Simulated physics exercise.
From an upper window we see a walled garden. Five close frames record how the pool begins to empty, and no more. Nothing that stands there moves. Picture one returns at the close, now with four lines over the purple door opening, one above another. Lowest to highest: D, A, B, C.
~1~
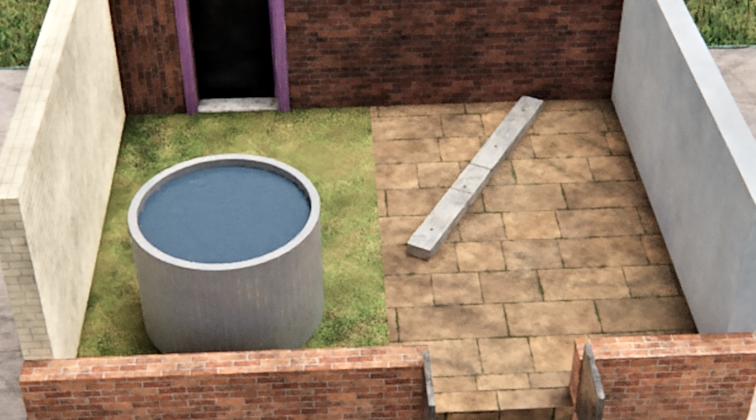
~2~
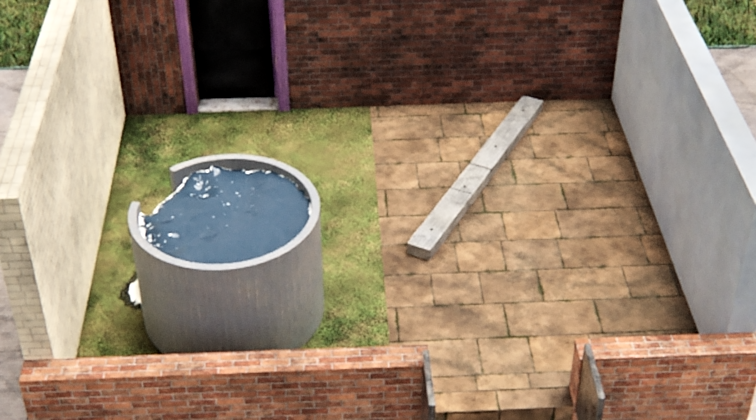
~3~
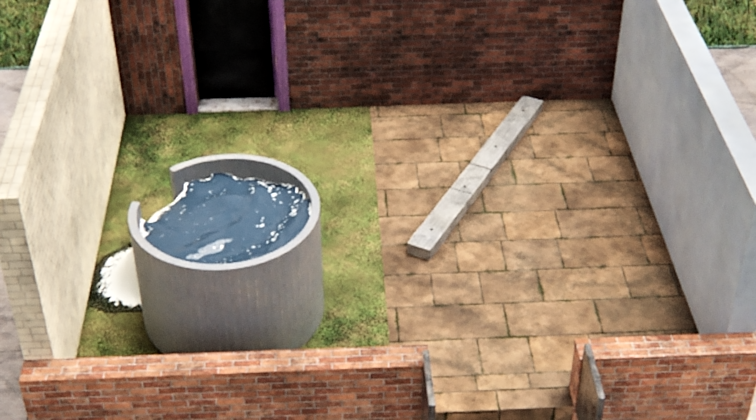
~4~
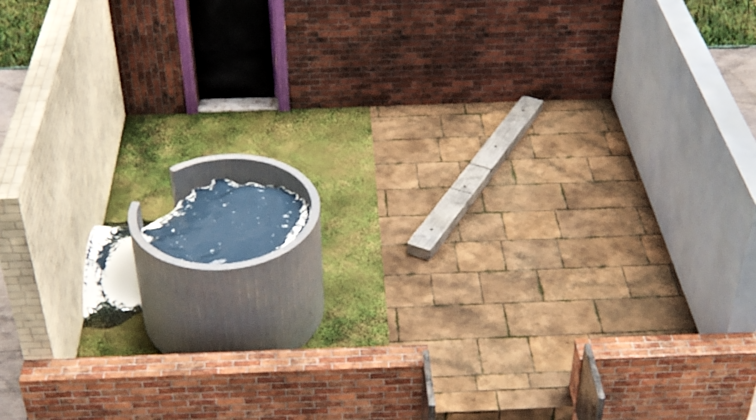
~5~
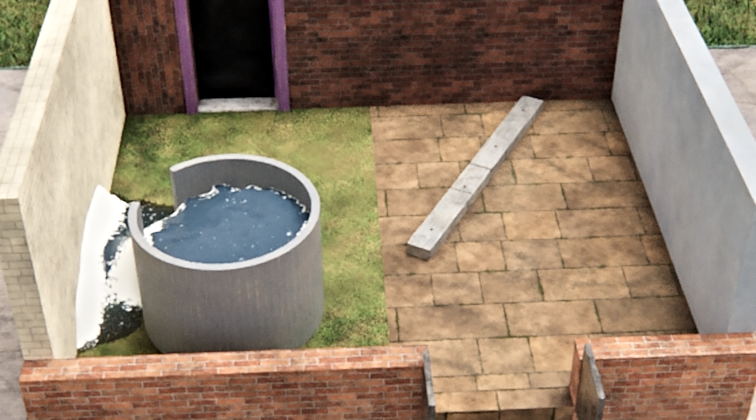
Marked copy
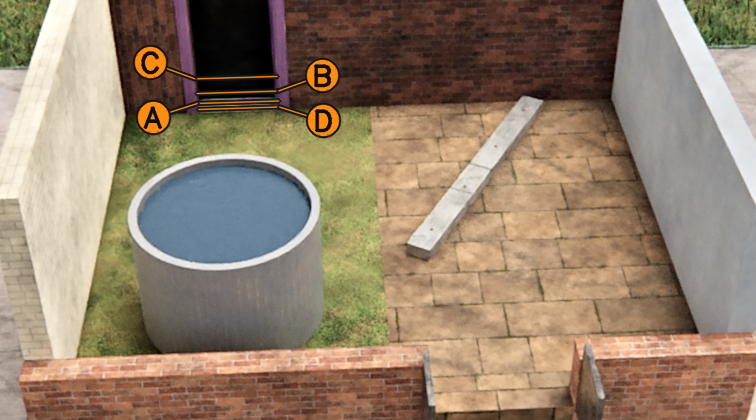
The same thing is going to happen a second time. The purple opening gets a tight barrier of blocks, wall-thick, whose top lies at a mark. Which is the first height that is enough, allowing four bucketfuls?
B will do.
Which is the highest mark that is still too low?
That would be A.
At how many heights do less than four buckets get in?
Two of them.
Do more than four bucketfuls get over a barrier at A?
Yes.
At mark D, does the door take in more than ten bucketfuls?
Yes, clearly.
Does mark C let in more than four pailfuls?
No, that is safe.
On the marked copy, A at (238, 102); B at (237, 92); C at (236, 77); D at (238, 108); from the bottom up D, A, B, C.
With A, about 9 bucketfuls get in.
With B, a splash gets over, under a bucket.
With C, nothing gets over.
With D, dozens of bucketfuls pour in.
